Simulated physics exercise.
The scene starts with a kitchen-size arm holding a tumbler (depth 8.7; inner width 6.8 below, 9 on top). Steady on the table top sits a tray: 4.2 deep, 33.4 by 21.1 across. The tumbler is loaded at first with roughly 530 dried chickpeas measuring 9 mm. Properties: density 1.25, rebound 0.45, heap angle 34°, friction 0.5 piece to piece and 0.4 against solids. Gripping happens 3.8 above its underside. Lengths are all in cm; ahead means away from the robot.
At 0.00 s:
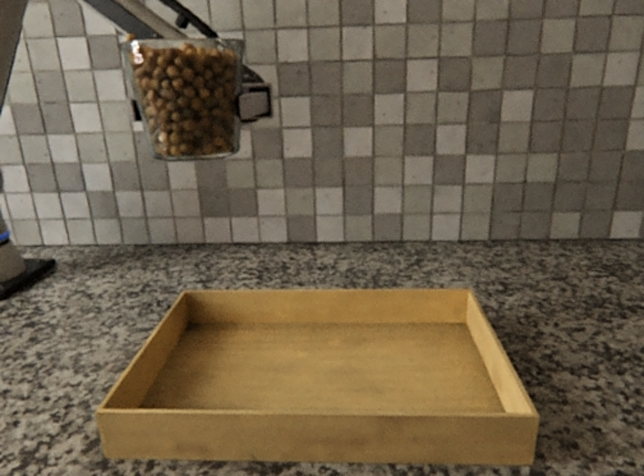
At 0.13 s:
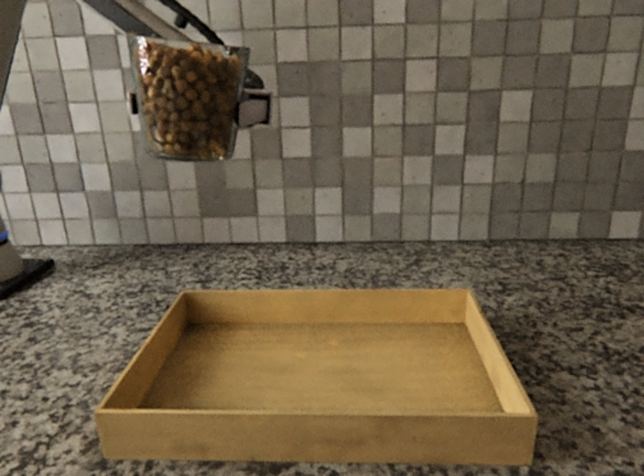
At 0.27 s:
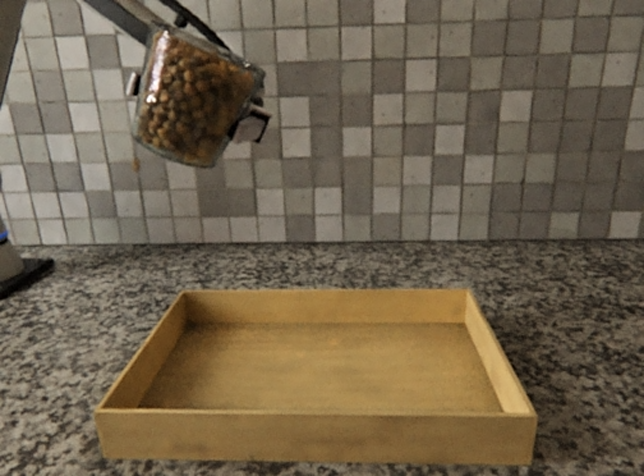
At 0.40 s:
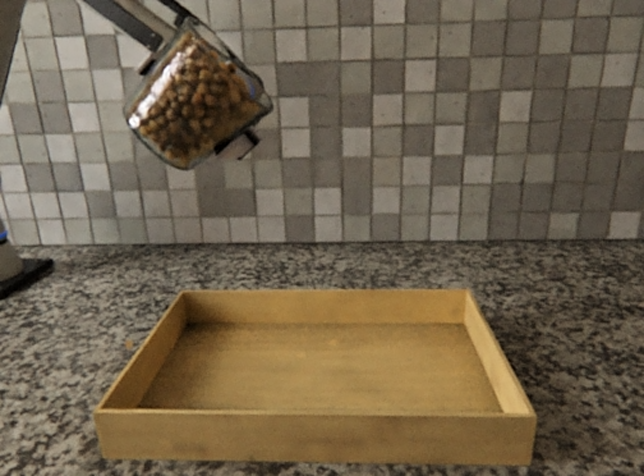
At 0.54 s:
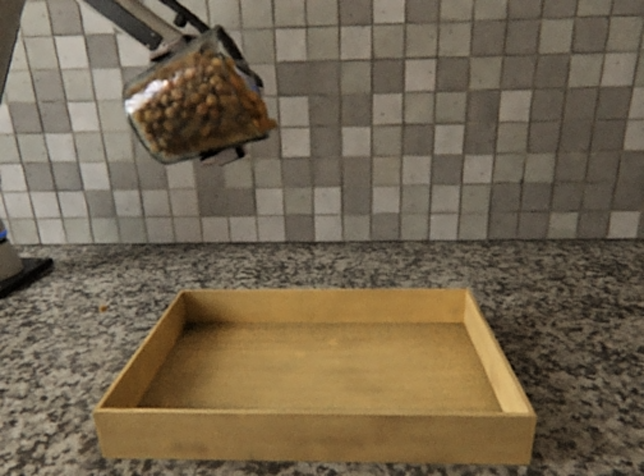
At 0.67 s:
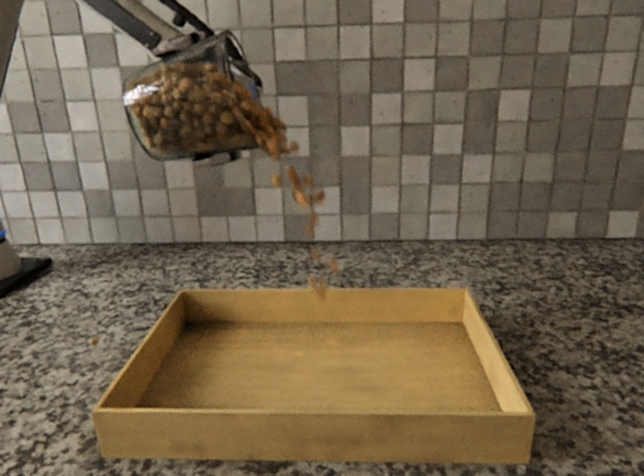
A glass full of chickpeas, held by a robot arm above an empty wooden tray, tilted steadily over to the right until a thin stream of them poured out over its rim toward the tray.
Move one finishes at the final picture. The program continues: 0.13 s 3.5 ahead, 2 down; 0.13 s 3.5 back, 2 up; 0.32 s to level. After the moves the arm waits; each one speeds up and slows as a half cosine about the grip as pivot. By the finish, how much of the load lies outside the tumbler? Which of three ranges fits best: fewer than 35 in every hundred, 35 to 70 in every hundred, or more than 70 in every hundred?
From 35 to 70 in every hundred.
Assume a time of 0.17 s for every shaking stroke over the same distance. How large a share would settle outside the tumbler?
I'd expect some 35 per cent.
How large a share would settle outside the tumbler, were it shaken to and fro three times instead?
Approx. 65 per cent.
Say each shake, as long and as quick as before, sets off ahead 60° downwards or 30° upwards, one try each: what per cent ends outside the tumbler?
It comes to around 30 per cent on the first try and around 65 per cent on the second.
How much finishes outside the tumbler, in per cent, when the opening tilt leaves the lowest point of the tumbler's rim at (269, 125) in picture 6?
Somewhere around 20 %.
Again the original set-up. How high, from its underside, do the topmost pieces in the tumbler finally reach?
Top of the fill: Near 7.0 cm.
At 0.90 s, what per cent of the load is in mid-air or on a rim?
Around 20 per cent of the load.
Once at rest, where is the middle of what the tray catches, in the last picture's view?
Estimated centre at around (388, 371).
By 0.90 s, tilted 77° forward, highest piece 28 above the table; 373 in the tumbler, 49 in the tray, 1 on the table or floor, 106 in flight or on a rim.
By 1.13 s, tilted 22° forward, highest piece 31 above the table; 299 in the tumbler, 216 in the tray, 1 on the table or floor, 13 in flight or on a rim.
By 1.45 s, level, highest piece 30 above the table; 299 in the tumbler, 229 in the tray, 1 on the table or floor.
By 2.50 s, level, highest piece 30 above the table; 299 in the tumbler, 229 in the tray, 1 on the table or floor.
Final count, 299 in the tumbler, 229 in the tray, 1 on the table or floor. That is 43 % outside the tumbler.
